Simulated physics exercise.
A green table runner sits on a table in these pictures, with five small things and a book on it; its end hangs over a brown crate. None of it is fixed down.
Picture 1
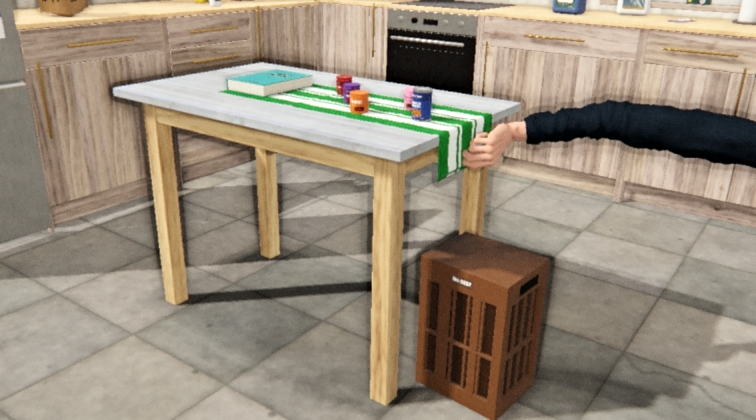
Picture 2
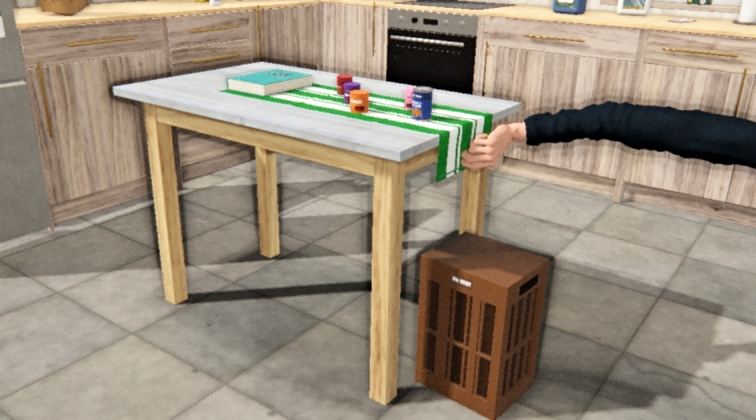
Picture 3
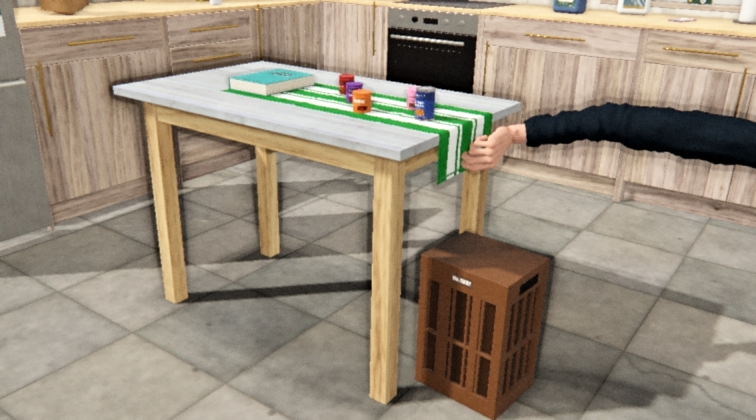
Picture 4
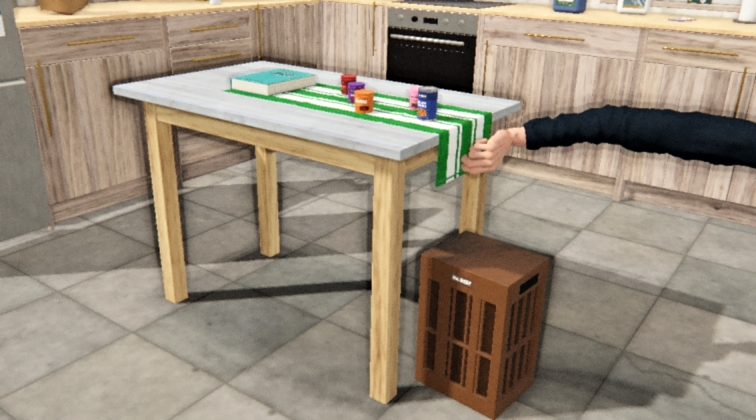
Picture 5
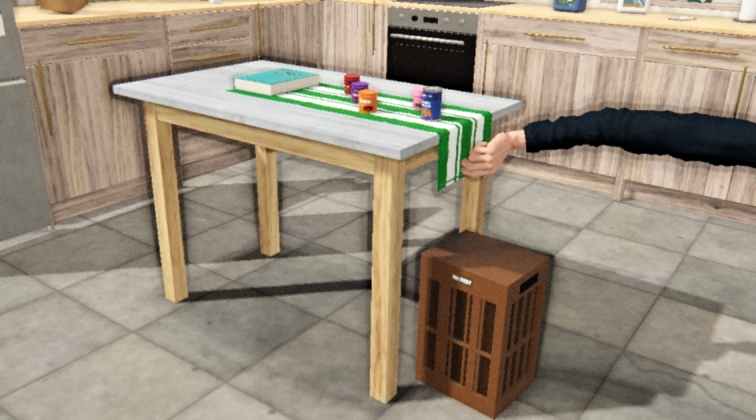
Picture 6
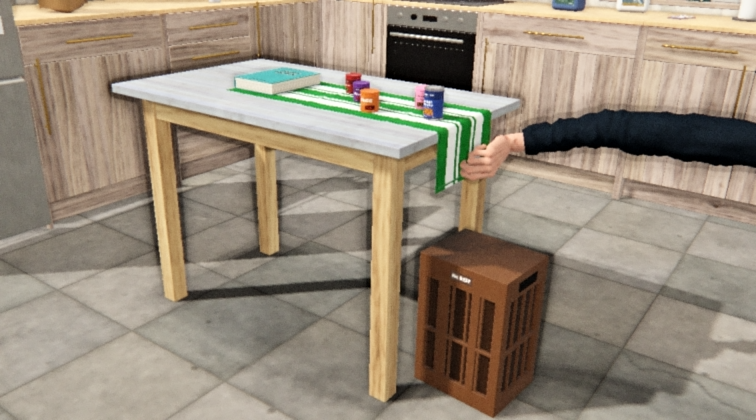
A hand slowly pulls a striped green runner, shifting small pots slightly right across a table.
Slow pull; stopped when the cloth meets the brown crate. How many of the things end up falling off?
Two.
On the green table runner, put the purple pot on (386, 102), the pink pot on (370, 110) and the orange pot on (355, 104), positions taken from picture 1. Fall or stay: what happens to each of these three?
Purple pot - stays aboard, pink pot - stays aboard, orange pot - stays aboard.
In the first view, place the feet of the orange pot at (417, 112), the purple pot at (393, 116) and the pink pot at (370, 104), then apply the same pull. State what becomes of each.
The orange pot ends up off, the purple pot ends up off, the pink pot stays put.
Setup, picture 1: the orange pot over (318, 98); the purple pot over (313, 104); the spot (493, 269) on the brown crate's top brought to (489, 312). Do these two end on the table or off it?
Result: Orange pot still there, purple pot still there.
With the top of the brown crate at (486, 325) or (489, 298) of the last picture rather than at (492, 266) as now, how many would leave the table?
First case 4, second case 3.
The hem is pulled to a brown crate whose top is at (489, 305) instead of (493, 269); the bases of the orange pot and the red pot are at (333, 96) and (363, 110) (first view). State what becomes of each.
Orange pot stays, red pot is gone.
Early on, hem near (462, 205); all still up.
Midway, hem near (461, 230); blue can gone.
Near the end, hem on the crate; blue can and pink pot gone.
Finally, hem on the crate; blue can and pink pot gone. The answer is two.
